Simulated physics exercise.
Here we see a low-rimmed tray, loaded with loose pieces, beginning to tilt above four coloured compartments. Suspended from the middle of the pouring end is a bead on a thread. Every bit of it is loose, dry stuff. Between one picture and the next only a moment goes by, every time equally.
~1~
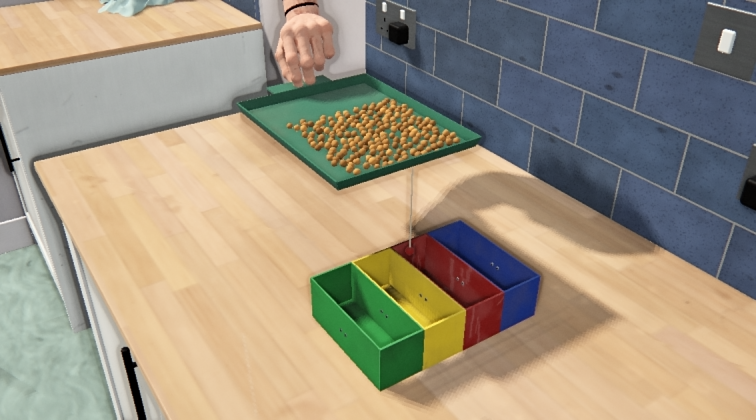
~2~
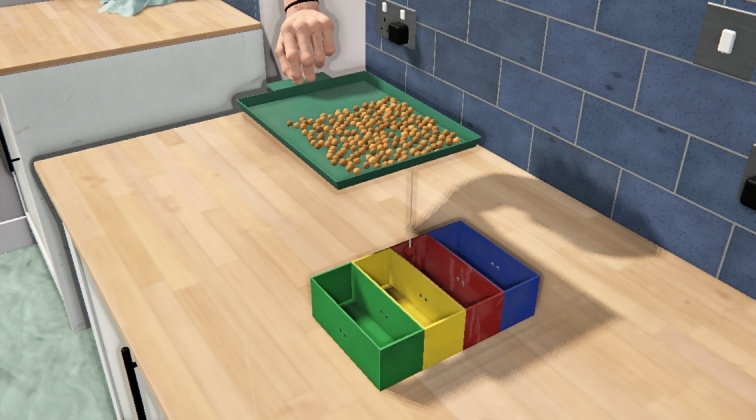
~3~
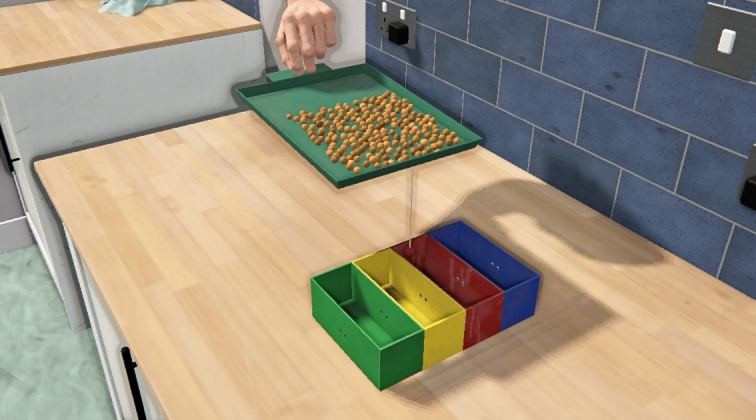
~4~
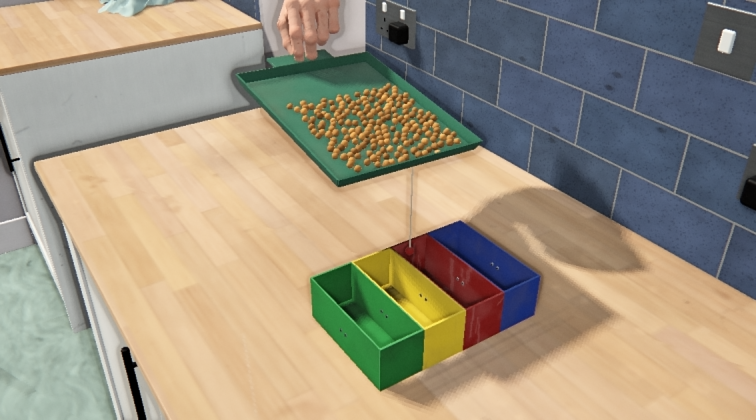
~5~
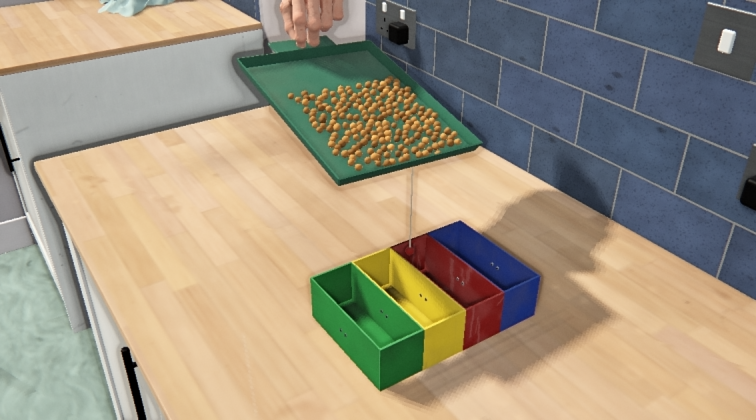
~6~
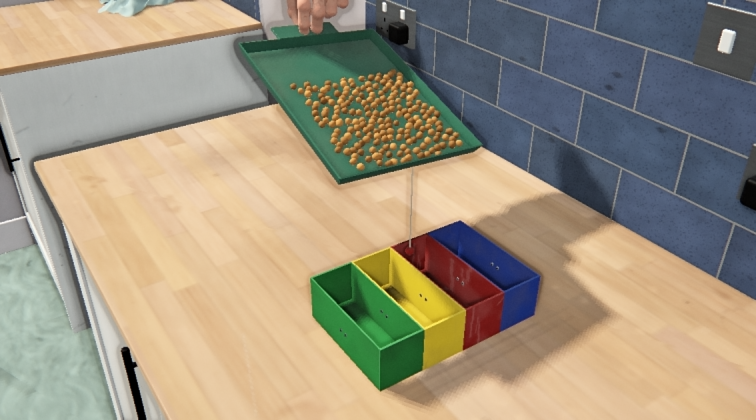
On a kitchen worktop, a hand gradually tilting a green tray of small orange-brown pieces above green, yellow, red and blue compartments.
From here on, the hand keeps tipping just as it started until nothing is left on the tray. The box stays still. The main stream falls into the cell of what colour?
Colour: Blue.
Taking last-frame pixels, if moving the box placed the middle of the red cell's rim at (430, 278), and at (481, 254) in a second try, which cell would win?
With the first placing it's that blue cell, with the second it's the cell in red.
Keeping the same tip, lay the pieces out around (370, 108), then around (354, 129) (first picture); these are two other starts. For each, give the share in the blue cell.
First case: Some 50 %; second case: Some 40 %.
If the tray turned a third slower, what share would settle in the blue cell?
It would be close to 50 per cent.
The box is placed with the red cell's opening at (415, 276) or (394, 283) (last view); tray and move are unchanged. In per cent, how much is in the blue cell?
The first try gives 30 per cent, the second 20 per cent.
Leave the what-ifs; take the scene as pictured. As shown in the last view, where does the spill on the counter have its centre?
The centre sits close to (558, 277).
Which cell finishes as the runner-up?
The red one.
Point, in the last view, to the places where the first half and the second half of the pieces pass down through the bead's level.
Earlier portion about (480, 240); later portion about (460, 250).
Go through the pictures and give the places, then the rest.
The first picture shows corners of the pouring end (338, 179) and (476, 136), level; middle of the load (371, 133), roasted chickpeas; bead on its thread (410, 251); green cell (402, 356); yellow cell (444, 336); red cell (483, 317); blue cell (520, 300).
The second picture shows corners of the pouring end (338, 179) and (476, 136), level; middle of the load (371, 131).
The third picture shows corners of the pouring end (339, 178) and (476, 138), tipped barely, lowest at the right corner; middle of the load (372, 128).
The fourth picture shows corners of the pouring end (340, 177) and (477, 139), tipped a little, lowest at the right corner; middle of the load (372, 123).
The fifth picture shows corners of the pouring end (340, 176) and (477, 141), tipped a little, lowest at the right corner; middle of the load (374, 118).
The sixth picture shows corners of the pouring end (342, 175) and (478, 143), tipped clearly, lowest at the right corner; middle of the load (376, 115); green cell (402, 356); yellow cell (444, 336); red cell (483, 317); blue cell (520, 300).
Just after the last frame, tray tipped steeply; almost all on the tray; just a few falling or outside the box.
A moment on, tray tipped past a quarter turn; just a few on the tray; roughly a third in the blue cell; roughly a quarter in the red cell; about a tenth in the yellow cell; just a few in the green cell; roughly a third falling or outside the box.
Further on, tray tipped past a quarter turn; roughly half in the blue cell; roughly a quarter in the red cell; roughly a quarter in the yellow cell; just a few in the green cell; about a tenth falling or outside the box.
When it is over, tray tipped past a quarter turn; roughly half in the blue cell; roughly a quarter in the red cell; roughly a quarter in the yellow cell; just a few in the green cell; about a tenth outside the box.
